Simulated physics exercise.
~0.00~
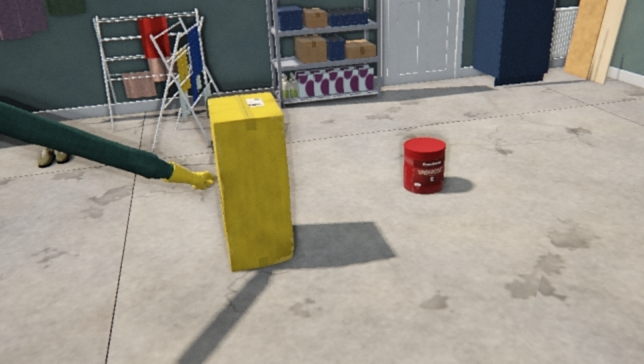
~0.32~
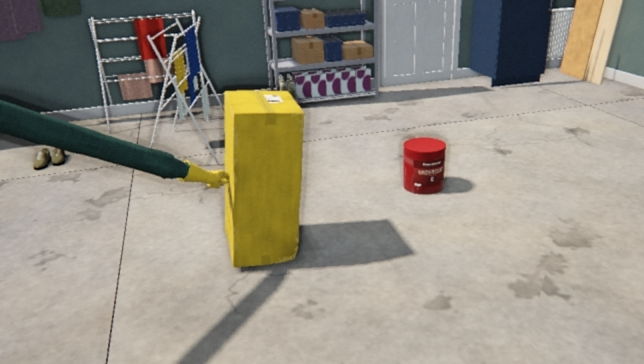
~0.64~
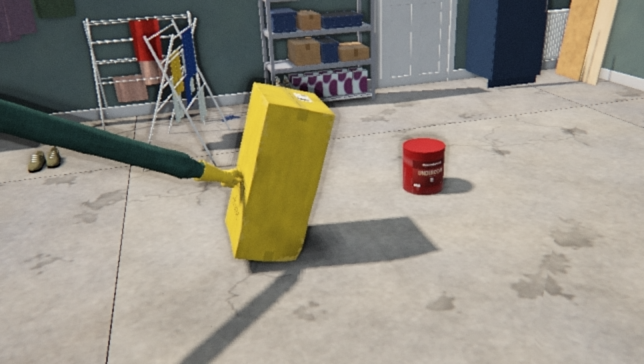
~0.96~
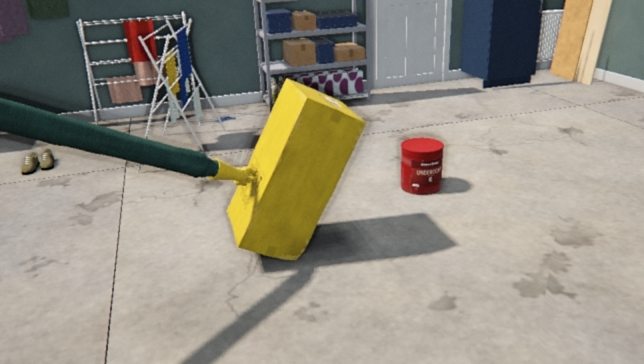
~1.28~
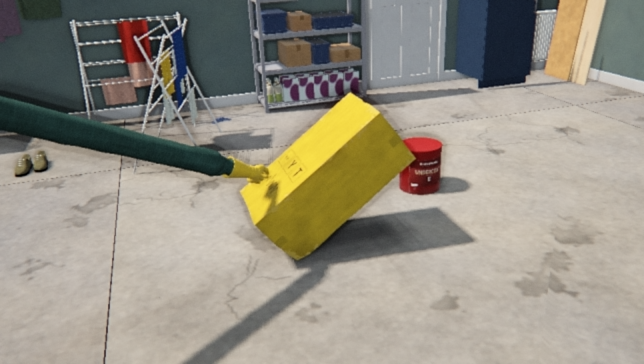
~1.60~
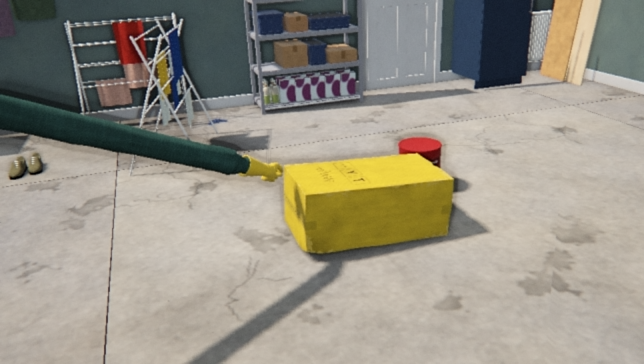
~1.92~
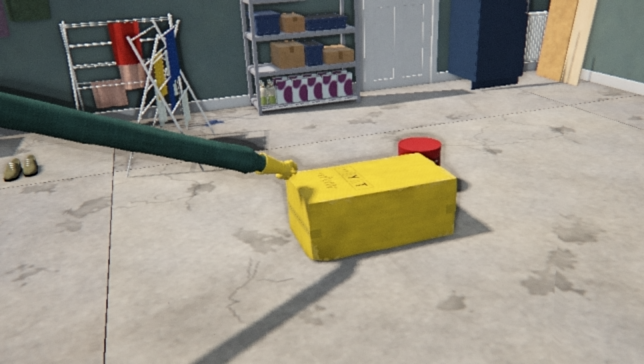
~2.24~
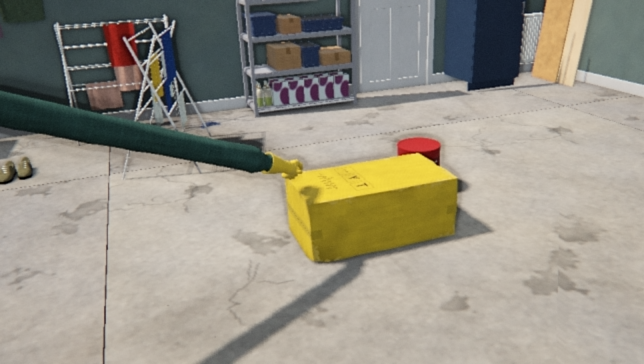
A yellow-gloved hand on a long green-sleeved arm pushed a tall yellow box rightward until it leaned, toppled and landed on its side on the concrete floor, where it stayed lying in front of a red pail that remained upright.
